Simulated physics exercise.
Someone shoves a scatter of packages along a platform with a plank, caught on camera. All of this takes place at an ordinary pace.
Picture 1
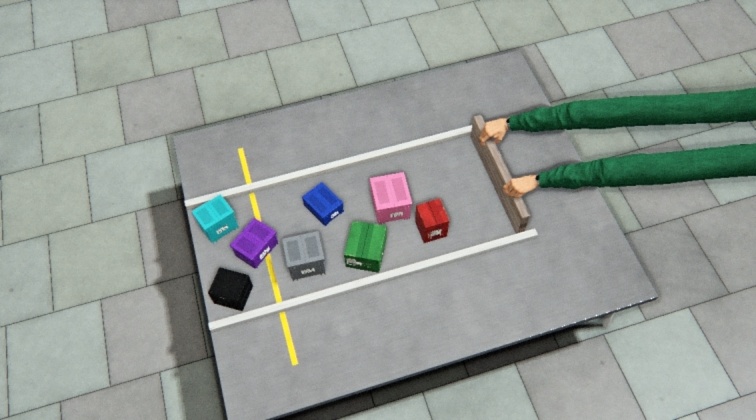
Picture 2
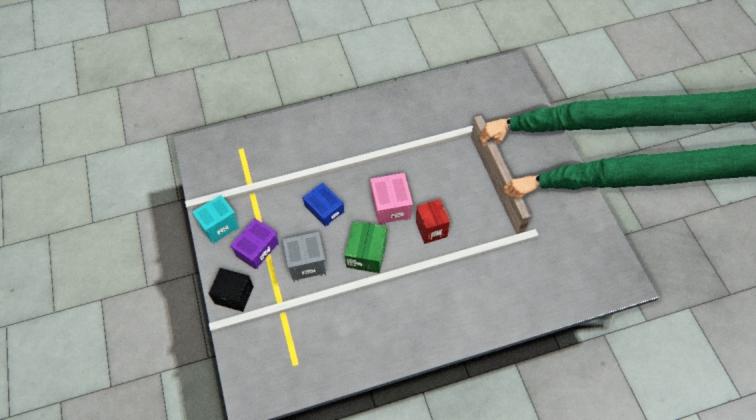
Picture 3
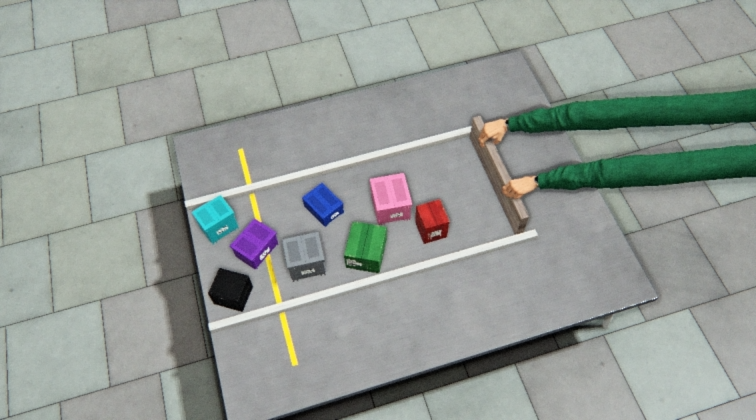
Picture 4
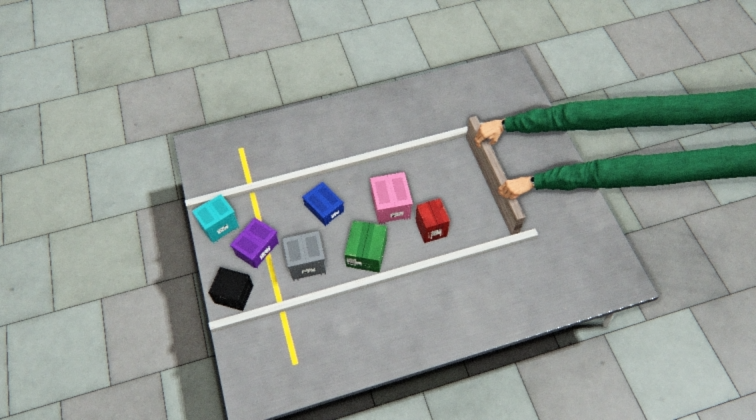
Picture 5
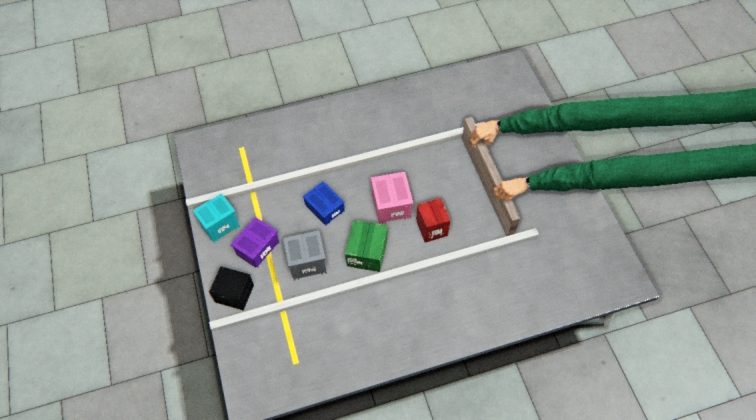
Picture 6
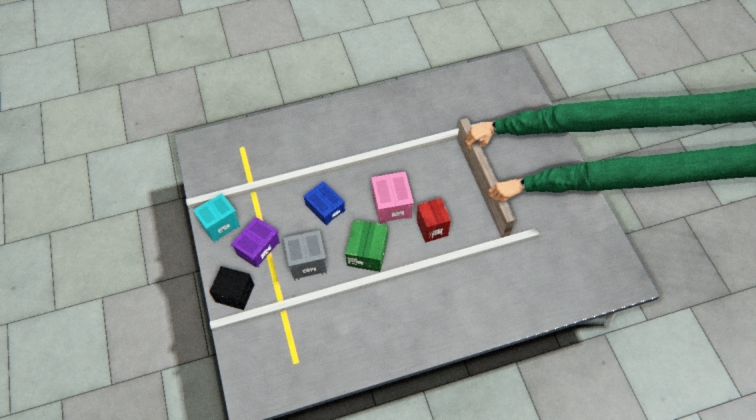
Plank held by two green-sleeved hands edging slightly left along a grey platform toward scattered coloured packages, which stay still.
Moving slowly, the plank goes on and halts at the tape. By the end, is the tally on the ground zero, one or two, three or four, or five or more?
You'd find the ones that came down come in at a one or two here.
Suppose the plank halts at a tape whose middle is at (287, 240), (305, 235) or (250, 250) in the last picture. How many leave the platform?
Tallies in the order given: 1, 1, 4.
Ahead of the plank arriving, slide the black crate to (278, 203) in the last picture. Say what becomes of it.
Observed: The black crate does not remain.
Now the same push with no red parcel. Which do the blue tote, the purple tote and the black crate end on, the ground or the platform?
In that case the blue tote stays where it is, the purple tote stays where it is, and the black crate winds up down.
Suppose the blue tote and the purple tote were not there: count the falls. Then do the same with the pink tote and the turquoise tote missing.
Count of fallen: 2 / 2.
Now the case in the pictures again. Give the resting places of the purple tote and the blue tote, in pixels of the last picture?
Result: One at about (206, 250), the other at about (237, 207).
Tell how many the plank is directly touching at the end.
That would be 3 of them.
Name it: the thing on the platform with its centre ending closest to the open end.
The purple tote, it is.
A little later, none off yet; black crate at rest near (232, 288); turquoise tote at rest near (218, 219); purple tote at rest near (256, 243).
Next, none off yet; black crate shifted about its own width near (202, 300); turquoise tote at rest near (218, 219); purple tote shifted a little near (246, 243).
When it is over, the number that fall off is one or two; down, grey tote and black crate.
